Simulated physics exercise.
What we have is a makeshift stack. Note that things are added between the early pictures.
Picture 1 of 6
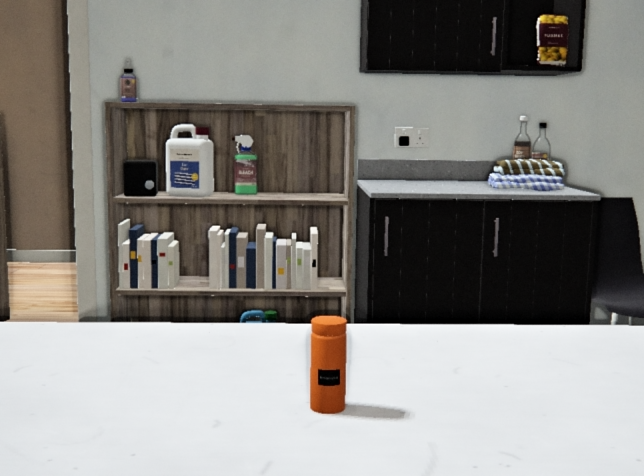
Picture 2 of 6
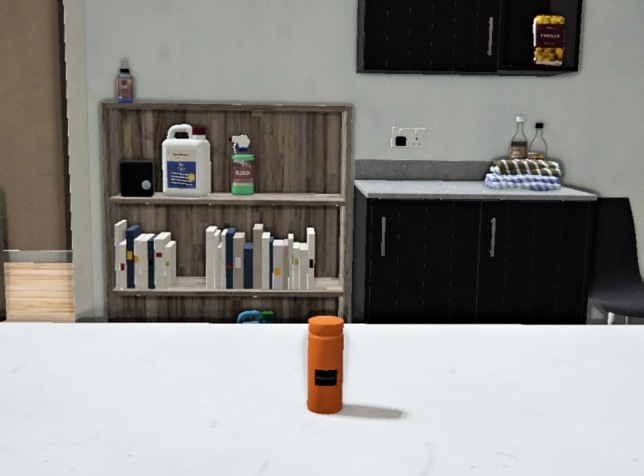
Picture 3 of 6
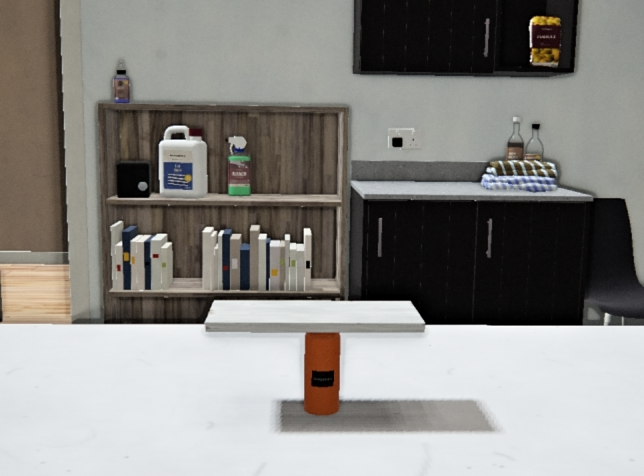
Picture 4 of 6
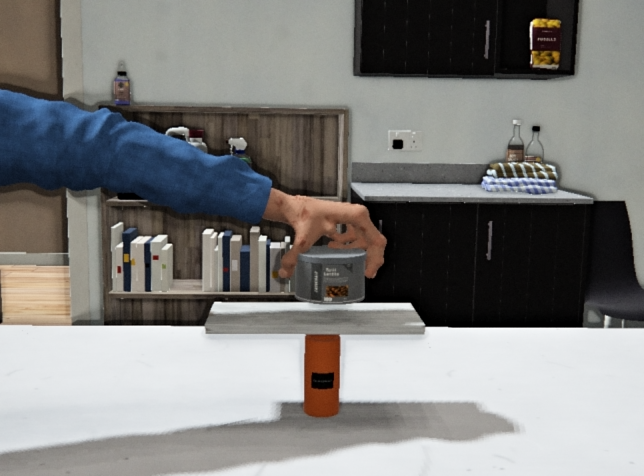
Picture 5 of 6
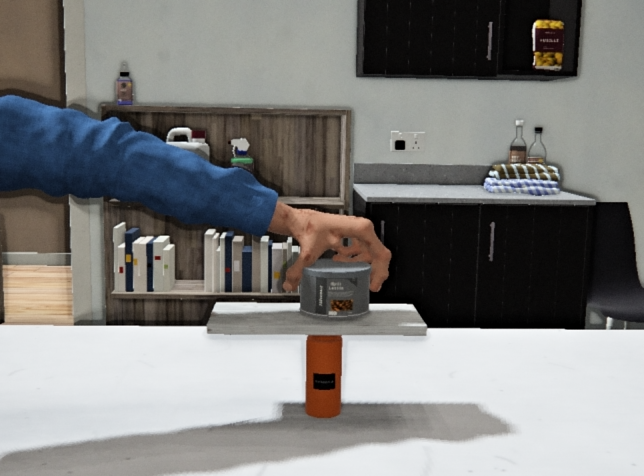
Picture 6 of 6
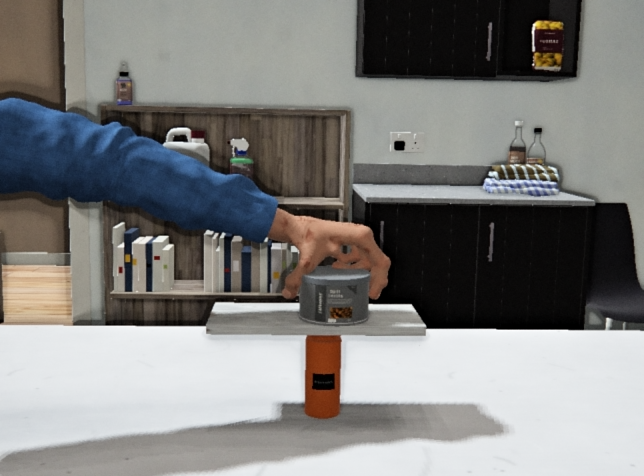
An orange shaker stood alone on a white table, then a flat board appeared across its top, and a hand in a blue sleeve lowered a grey tub onto the board.
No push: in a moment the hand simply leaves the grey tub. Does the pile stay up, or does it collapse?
It stays up.
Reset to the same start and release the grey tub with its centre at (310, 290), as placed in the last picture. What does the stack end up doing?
Outcome: Stable.
Then, 0.20 s later than the last frame, all is still.
Then, 0.60 s later than the last frame, grey tub resting near (334, 296).
When it is over, all 3 as before. End places, in pixels of the last picture, grey tub near (334, 296). The stack holds.
